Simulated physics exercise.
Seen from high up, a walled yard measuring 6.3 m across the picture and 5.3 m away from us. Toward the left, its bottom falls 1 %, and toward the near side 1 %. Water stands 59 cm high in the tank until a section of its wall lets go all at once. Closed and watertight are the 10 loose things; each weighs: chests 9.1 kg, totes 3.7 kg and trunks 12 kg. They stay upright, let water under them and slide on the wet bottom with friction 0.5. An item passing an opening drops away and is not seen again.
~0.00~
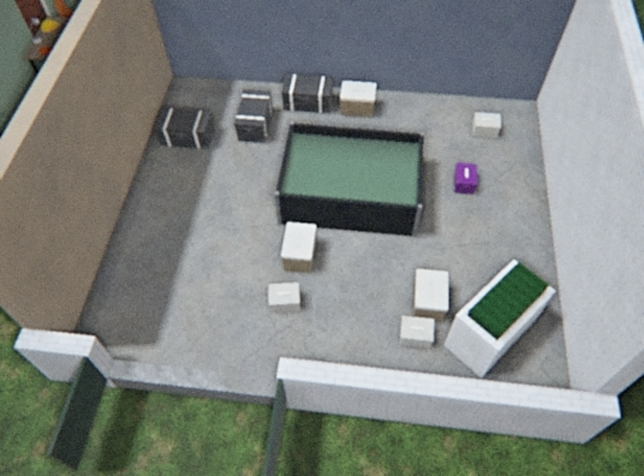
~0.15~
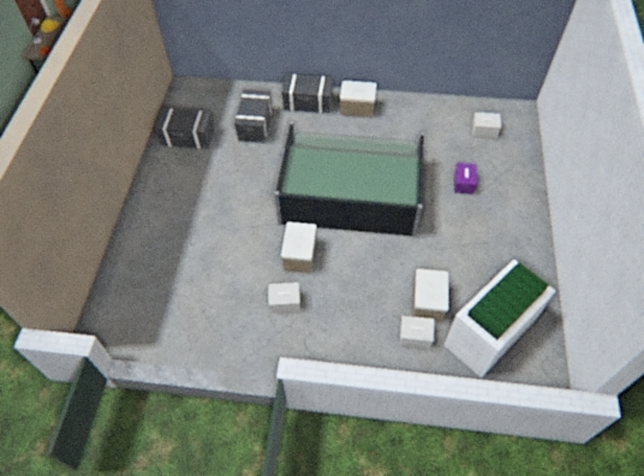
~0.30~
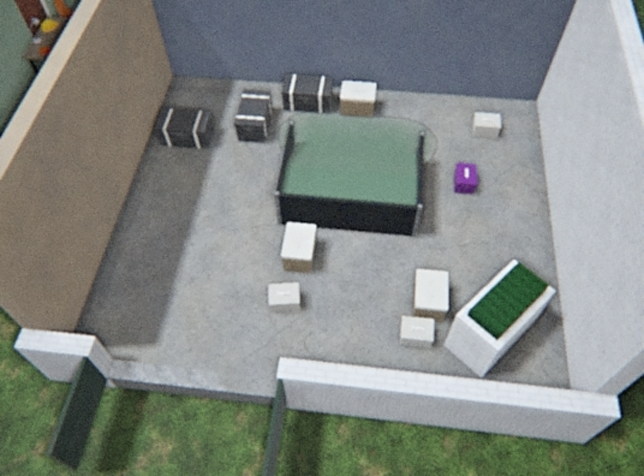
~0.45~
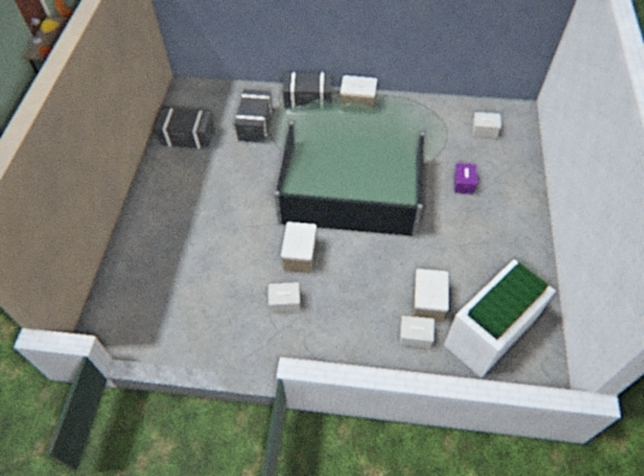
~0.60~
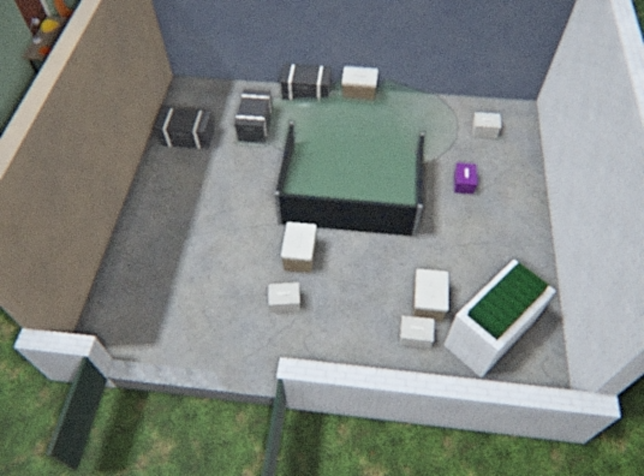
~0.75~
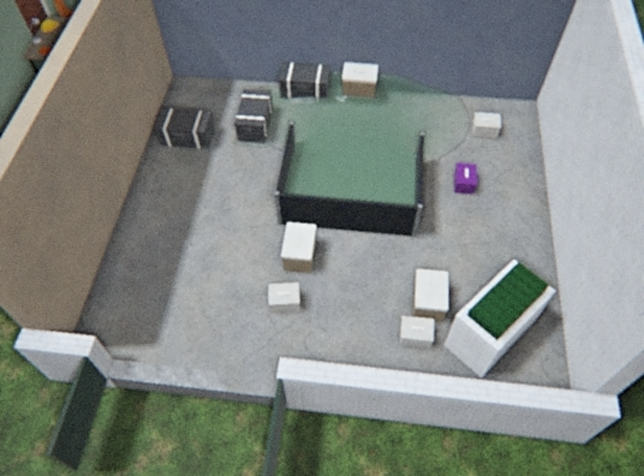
Walled yard from above, green water spreading out of a dark tank's open back, nudging a trunk and a pale tote.
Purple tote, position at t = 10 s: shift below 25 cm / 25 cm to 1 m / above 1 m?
I'd bet it heads off a long way.
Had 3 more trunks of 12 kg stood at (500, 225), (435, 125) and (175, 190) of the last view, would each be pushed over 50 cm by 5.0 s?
Spot by spot, in turn: Exceeds it, exceeds it, exceeds it.
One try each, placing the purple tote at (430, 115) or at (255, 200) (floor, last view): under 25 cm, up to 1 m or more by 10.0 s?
Outcomes in order: It is taken a long way; it sits still.
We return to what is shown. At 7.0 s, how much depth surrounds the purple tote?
3 cm or so.
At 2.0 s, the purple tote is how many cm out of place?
It is about 0 cm out of place by then.
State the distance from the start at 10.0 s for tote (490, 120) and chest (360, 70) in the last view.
Lab note - net shifts in order: 600 cm; 300 cm.
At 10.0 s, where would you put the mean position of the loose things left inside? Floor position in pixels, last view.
Close to pixel (245, 270).
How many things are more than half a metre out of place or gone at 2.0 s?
I make it 1.
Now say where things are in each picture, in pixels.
The purple tote at (467, 173) rests on the ground; 2.5 m2 under water; 0 of 10 have shifted, in the first picture.
The purple tote at (467, 173), on the bottom; water covers 3.5 m2; 0 of 10 have shifted, in the second picture.
The purple tote at (467, 173) rests on the ground; water covers 4.8 m2; 0 of 10 have shifted, in the third picture.
The purple tote at (467, 173) rests on the ground; 6.0 m2 under water; 2 of 10 have shifted, in the fourth picture.
The purple tote at (467, 173), on the bottom; 7.0 m2 under water; 2 of 10 have shifted, in the fifth picture.
The purple tote at (467, 173) rests on the ground; 7.6 m2 under water; 2 of 10 have shifted, in the sixth picture.
After 2.0 s the purple tote is near (467, 173), 0.0 m from its start, aground; 0 of 10 are out; 2 afloat.
After 4.5 s the purple tote is near (457, 201), 0.6 m from its start, aground; 0 of 10 are out; 3 afloat.
After 7.0 s the purple tote is near (382, 306), 2.6 m from its start, afloat; 1 of 10 are out; 6 afloat.
After 10.0 s the purple tote is near (251, 344), 4.1 m from its start, afloat; 4 of 10 are out; 5 afloat.
